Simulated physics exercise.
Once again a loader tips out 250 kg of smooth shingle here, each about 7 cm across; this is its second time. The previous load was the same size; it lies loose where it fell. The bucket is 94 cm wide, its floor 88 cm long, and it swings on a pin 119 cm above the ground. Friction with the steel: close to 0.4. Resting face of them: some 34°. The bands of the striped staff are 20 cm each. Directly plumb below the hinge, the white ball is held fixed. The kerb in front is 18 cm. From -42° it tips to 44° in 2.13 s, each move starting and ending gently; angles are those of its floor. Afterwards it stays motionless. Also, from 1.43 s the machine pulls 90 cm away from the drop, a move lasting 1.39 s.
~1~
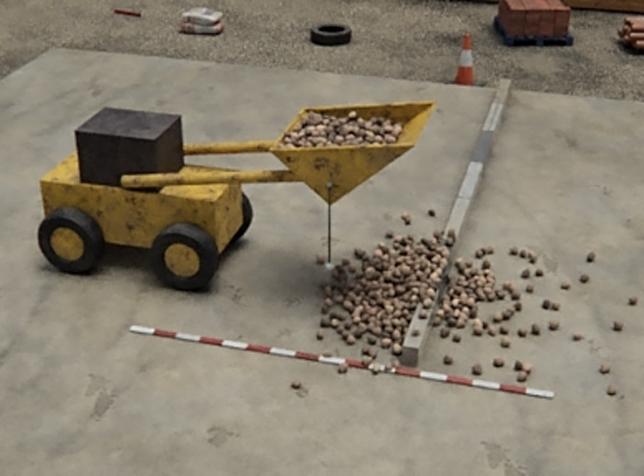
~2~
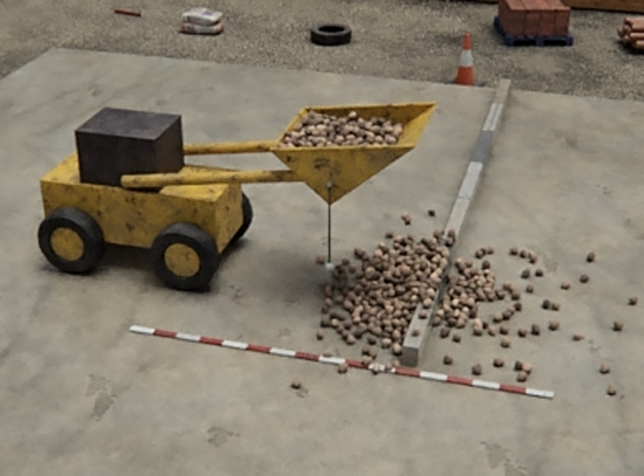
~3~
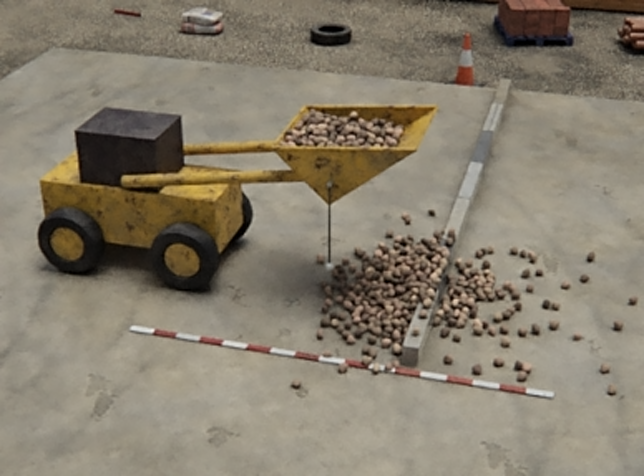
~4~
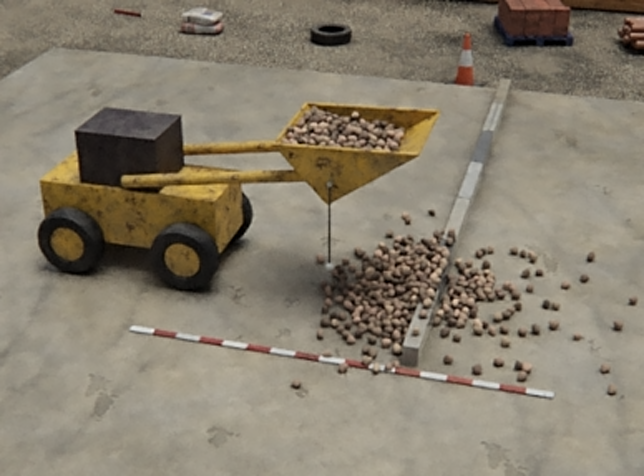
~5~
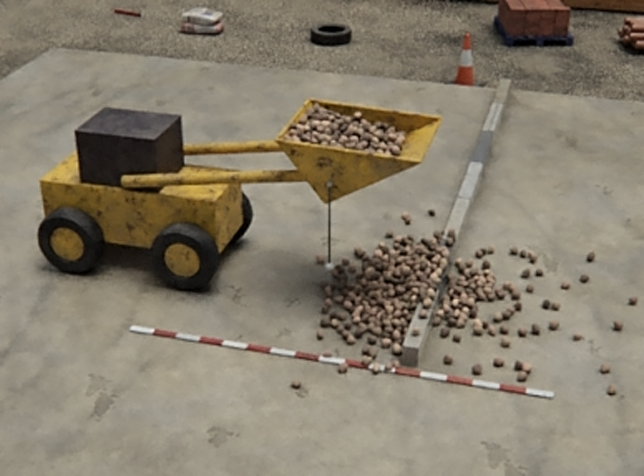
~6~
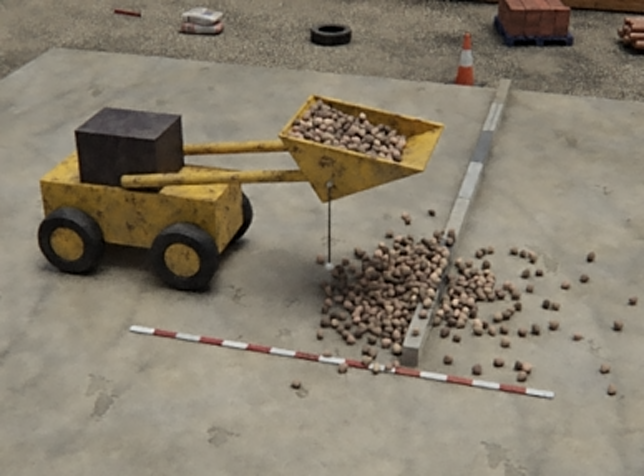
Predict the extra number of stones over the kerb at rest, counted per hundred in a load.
About 21 more per hundred stones.
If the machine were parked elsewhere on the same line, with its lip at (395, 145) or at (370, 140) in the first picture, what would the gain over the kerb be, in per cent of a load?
The first position would add some 10 per cent, the second some 0.
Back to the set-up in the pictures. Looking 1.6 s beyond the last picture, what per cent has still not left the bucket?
Some 0 percent, roughly.
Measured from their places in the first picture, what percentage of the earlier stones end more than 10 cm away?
Estimate: 15 %, roughly.
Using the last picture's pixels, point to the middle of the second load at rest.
In the last view, about pixel (398, 280).
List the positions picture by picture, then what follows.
In the first picture, the bucket is at -42°, its lip at (414, 145); the top of the load is at (351, 126). The earlier load is highest near (430, 269), 24 cm above ground level, 80 % on this side of the kerb, 20 % over the kerb.
In the second picture, the bucket is at -41°, its lip at (415, 146); the top of the load is at (344, 124).
In the third picture, the bucket is at -39°, its lip at (416, 150); the top of the load is at (321, 124).
In the fourth picture, the bucket is at -35°, its lip at (419, 155); the top of the load is at (312, 119).
In the fifth picture, the bucket is at -31°, its lip at (421, 162); the top of the load is at (314, 116).
In the sixth picture, lip at (423, 171), floor tilted -25°, highest stones at (316, 113).
Then, 1.0 s after the last picture the floor is at 31°; in per cent of one load, 92 in the bucket, 87 on this side of the kerb, 20 over the kerb; the foremost stones are at (612, 323).
Then, 1.6 s after the last picture the floor is at 44°; in per cent of one load, 0 in the bucket, 160 on this side of the kerb, 40 over the kerb; the foremost stones are at (612, 323).
Then, 2.7 s after the last picture the floor is at 44°; in per cent of one load, 0 in the bucket, 158 on this side of the kerb, 42 over the kerb; the foremost stones are at (626, 332).
Then, 5.2 s after the last picture the floor is at 44°; in per cent of one load, 0 in the bucket, 158 on this side of the kerb, 42 over the kerb; the foremost stones are at (626, 332). Net gain over the kerb, 21.
